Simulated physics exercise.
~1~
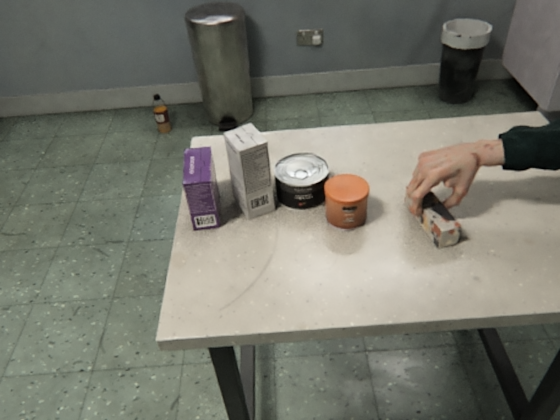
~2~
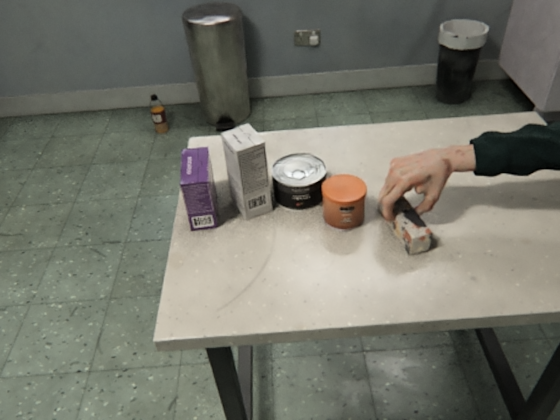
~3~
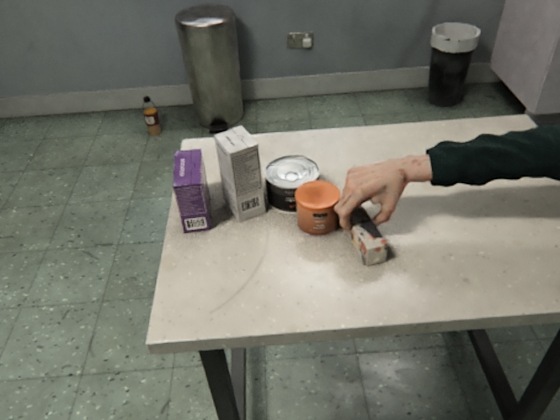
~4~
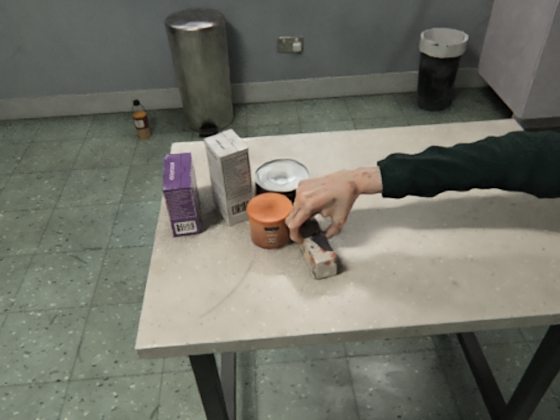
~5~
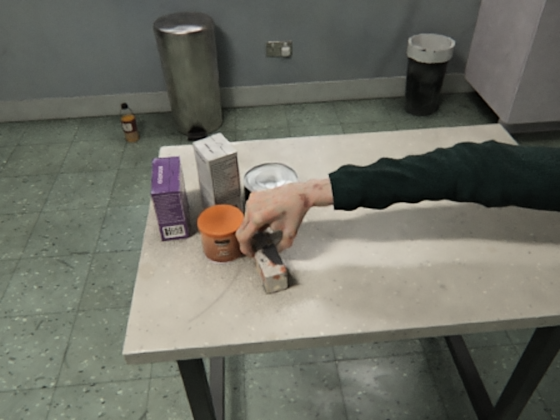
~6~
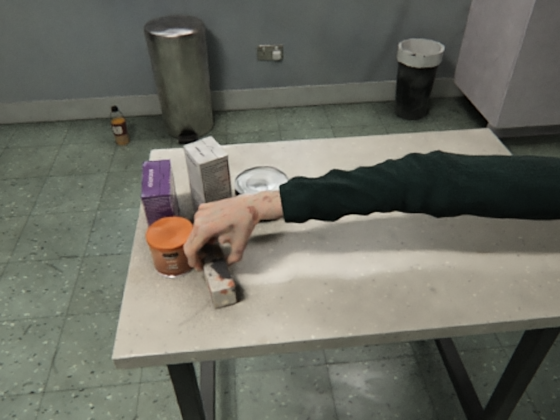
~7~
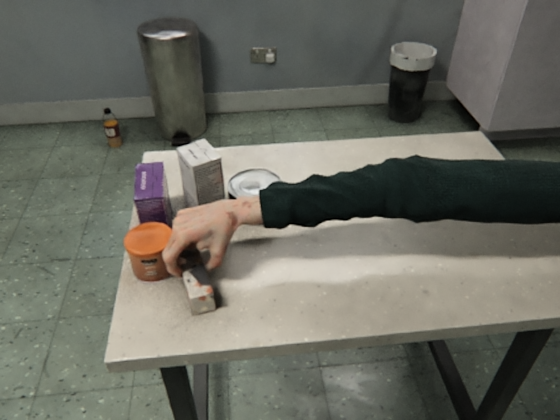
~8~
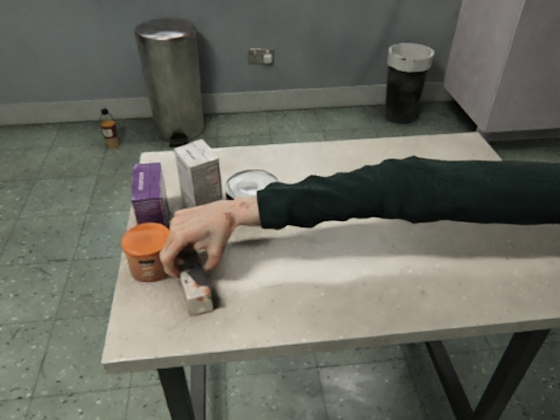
A hand in a dark green sleeve slides a small block leftward across a pale tabletop, toward an orange tin. Beside the tin stand a black tub, a white carton and a purple packet. The block reaches the tin and begins pushing it left. The hand keeps going, and the tin slides upright past the front of the tub, the carton and then the packet, which all stay put. The push slows and stops near the table's left end, with the tin still standing on the table and the hand still holding the block beside it.
